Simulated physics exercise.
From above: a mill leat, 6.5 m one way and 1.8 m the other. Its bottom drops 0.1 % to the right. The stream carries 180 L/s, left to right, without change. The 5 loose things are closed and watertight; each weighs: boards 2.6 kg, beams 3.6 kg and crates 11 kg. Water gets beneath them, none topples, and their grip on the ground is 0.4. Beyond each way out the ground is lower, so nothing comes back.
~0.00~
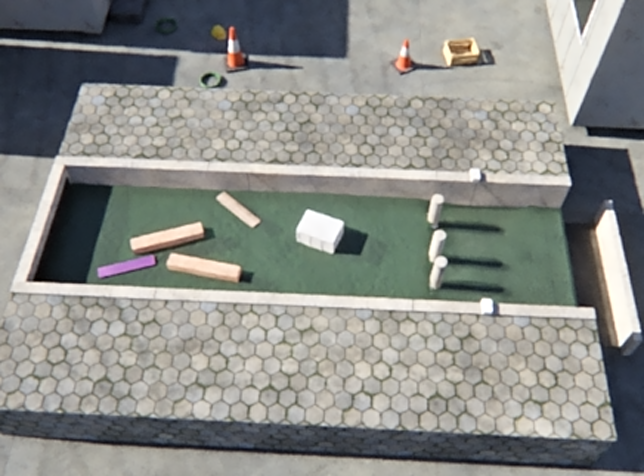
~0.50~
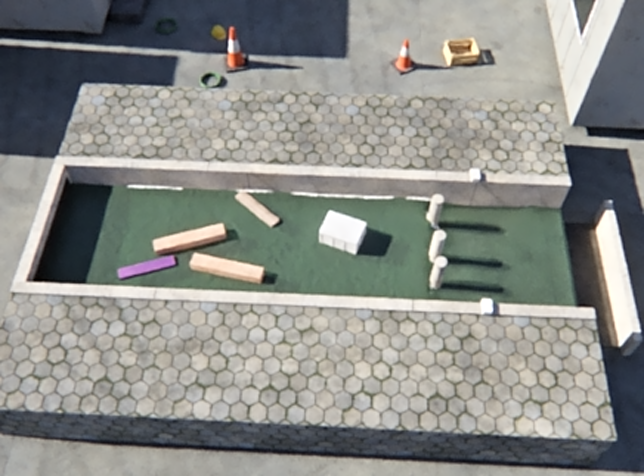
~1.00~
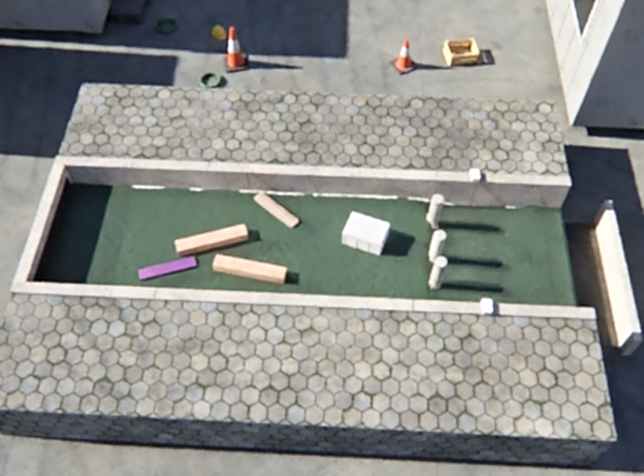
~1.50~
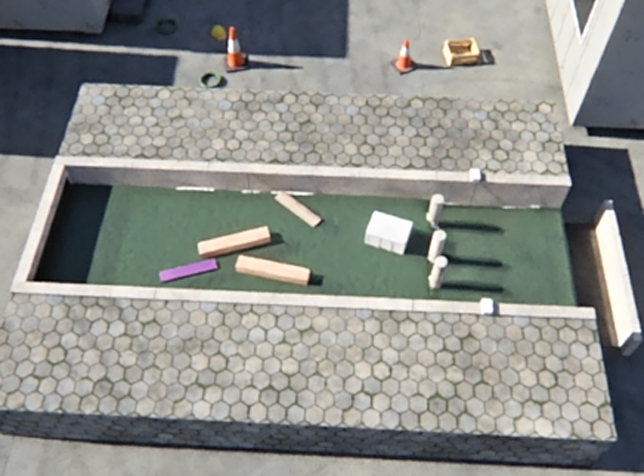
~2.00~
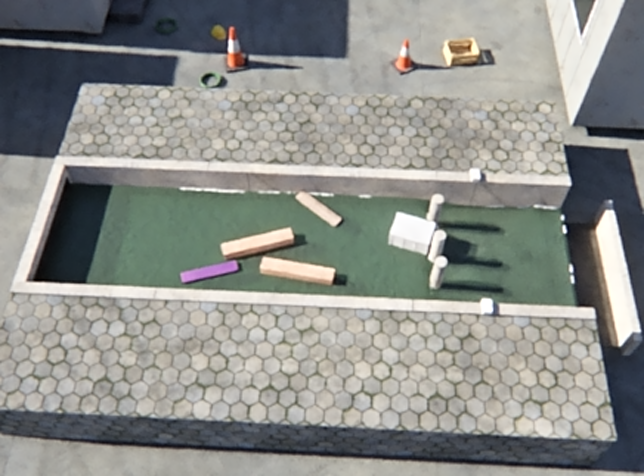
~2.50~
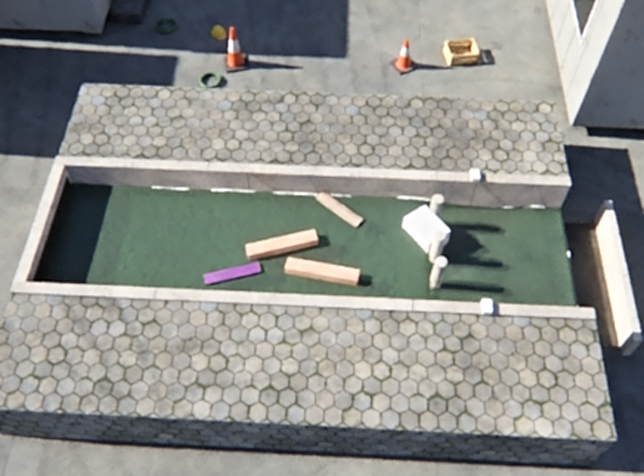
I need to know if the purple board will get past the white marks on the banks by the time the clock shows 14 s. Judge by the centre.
The purple board gets past.
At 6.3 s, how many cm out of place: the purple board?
Roughly 350 cm by then.
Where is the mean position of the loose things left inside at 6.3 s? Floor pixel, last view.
At about (452, 259).
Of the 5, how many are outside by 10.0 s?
4 of them.
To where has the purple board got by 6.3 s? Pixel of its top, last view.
Around (404, 292).
After 3.5 s the purple board is near (279, 277), 1.9 m from its start, afloat; 0 of 5 are over the mark; 5 afloat.
After 6.3 s the purple board is near (404, 292), 3.5 m from its start, afloat; 2 of 5 are over the mark; 4 afloat.
After 10.0 s the purple board has gone out; 4 of 5 are over the mark; 1 afloat.
After 14.0 s the purple board has gone out; 4 of 5 are over the mark; 1 afloat.
